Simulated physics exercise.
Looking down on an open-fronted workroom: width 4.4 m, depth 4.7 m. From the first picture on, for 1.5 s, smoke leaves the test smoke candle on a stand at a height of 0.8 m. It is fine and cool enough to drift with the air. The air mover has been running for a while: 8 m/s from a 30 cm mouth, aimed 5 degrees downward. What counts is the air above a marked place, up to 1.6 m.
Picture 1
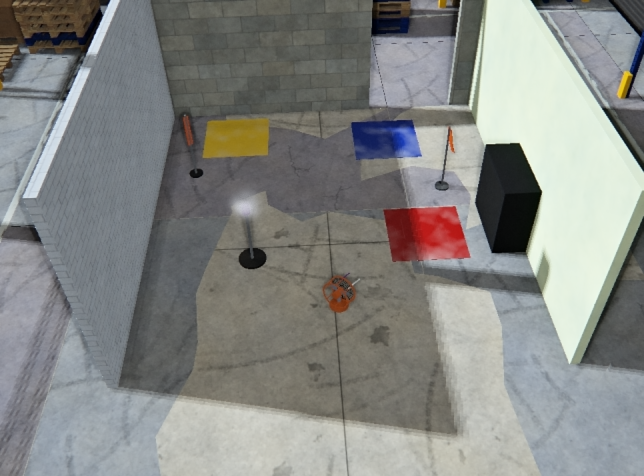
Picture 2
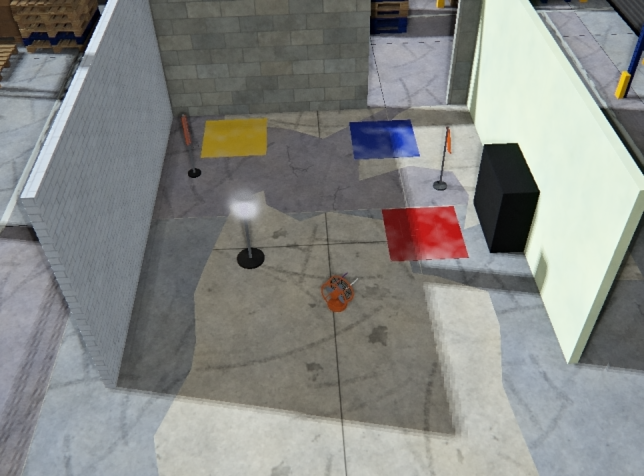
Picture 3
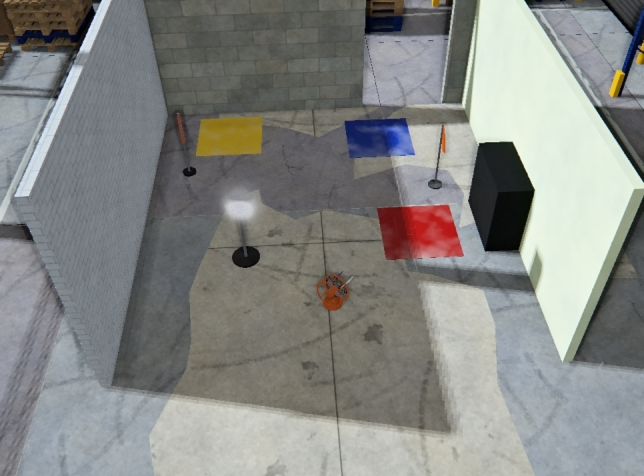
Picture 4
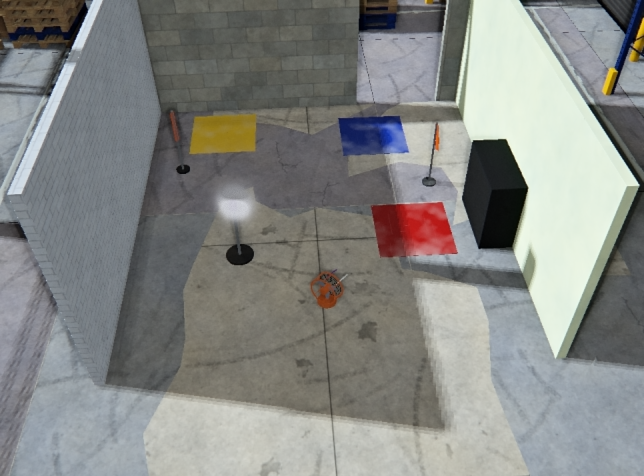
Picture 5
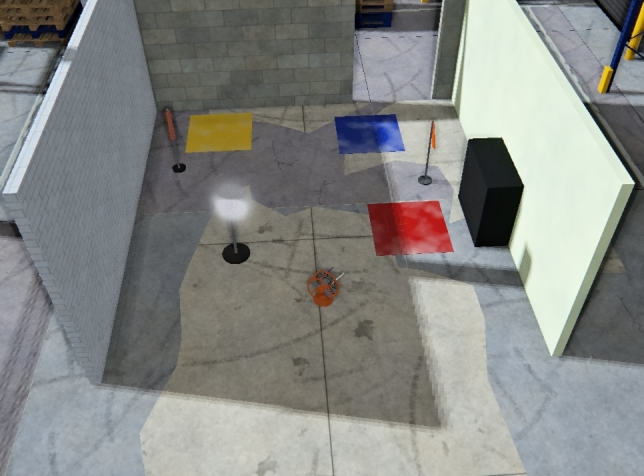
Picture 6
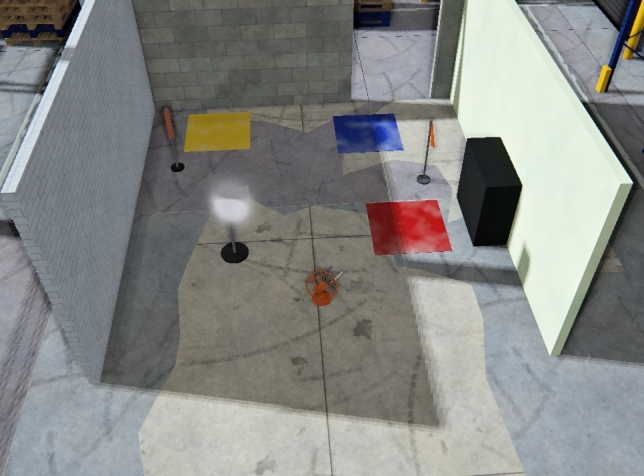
In an open-fronted workroom seen from above, a small white puff of smoke hung over a dark stand near coloured floor squares, while the whole view shifted slightly and little else moved.
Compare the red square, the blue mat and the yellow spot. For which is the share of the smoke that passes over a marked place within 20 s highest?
The red one.
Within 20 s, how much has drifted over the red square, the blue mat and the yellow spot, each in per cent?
Roughly 80 % red, 20 % blue, 0 % yellow.
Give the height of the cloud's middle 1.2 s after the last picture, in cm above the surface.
About 70 cm.
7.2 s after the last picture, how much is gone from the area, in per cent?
Near 15 %.
Then, 1.2 s after the last picture, 0 % is gone from the area; 0 % has passed over the blue mat, 0 % over the red square and 0 % over the yellow spot, and the middle of the rest is near (238, 209).
Then, 3.2 s after the last picture, 0 % is gone from the area; 0 % has passed over the blue mat, 0 % over the red square and 0 % over the yellow spot, and the middle of the rest is near (258, 231).
Then, 7.2 s after the last picture, 13 % is gone from the area; 11 % has passed over the blue mat, 77 % over the red square and 0 % over the yellow spot, and the middle of the rest is near (389, 98).
Then, 19.2 s after the last picture, 91 % is gone from the area; 19 % has passed over the blue mat, 83 % over the red square and 0 % over the yellow spot.
